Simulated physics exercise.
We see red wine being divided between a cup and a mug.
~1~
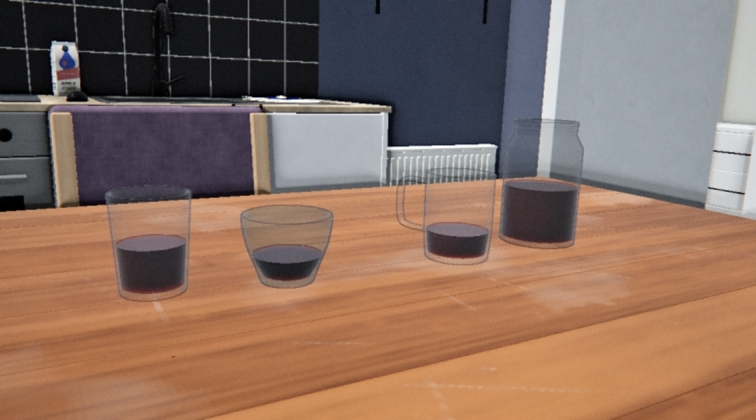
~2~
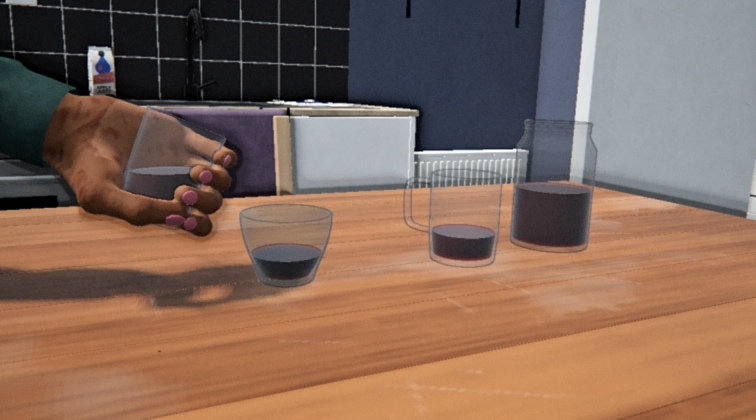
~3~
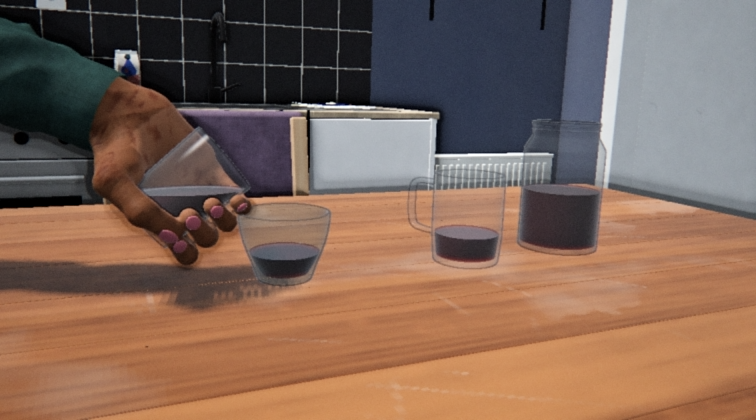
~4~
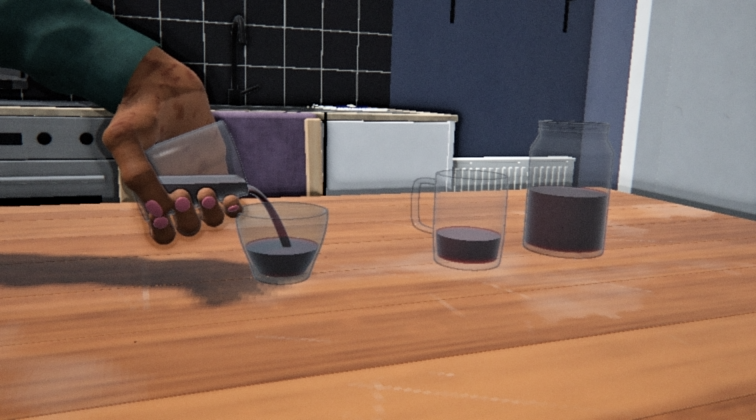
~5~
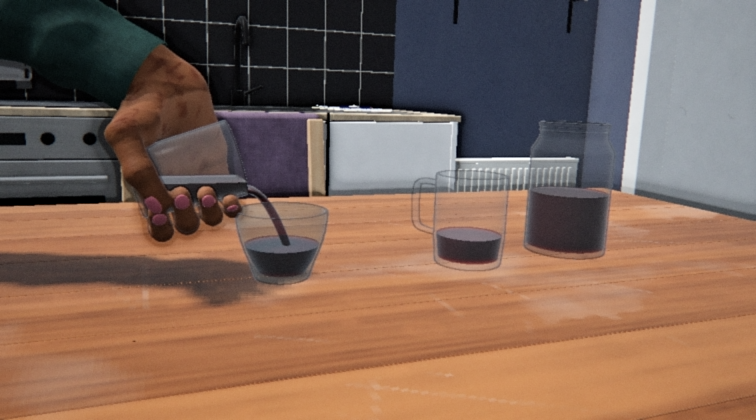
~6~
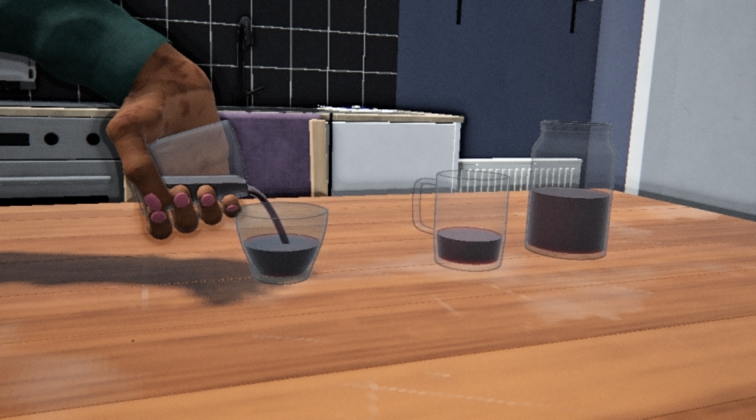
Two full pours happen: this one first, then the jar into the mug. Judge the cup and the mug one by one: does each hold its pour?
The cup holds it all, the mug runs over.
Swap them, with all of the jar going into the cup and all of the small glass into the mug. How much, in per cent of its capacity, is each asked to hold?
Respectively, 190 and 50 percent of capacity.
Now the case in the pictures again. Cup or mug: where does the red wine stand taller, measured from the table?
The level ends higher in the right one.
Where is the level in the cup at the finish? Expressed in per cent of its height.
I'd guess some 70 per cent.
Shortly, the cup is about two thirds full.
At the finish, the cup is about two thirds full; the mug is full to the brim, some went over its rim.
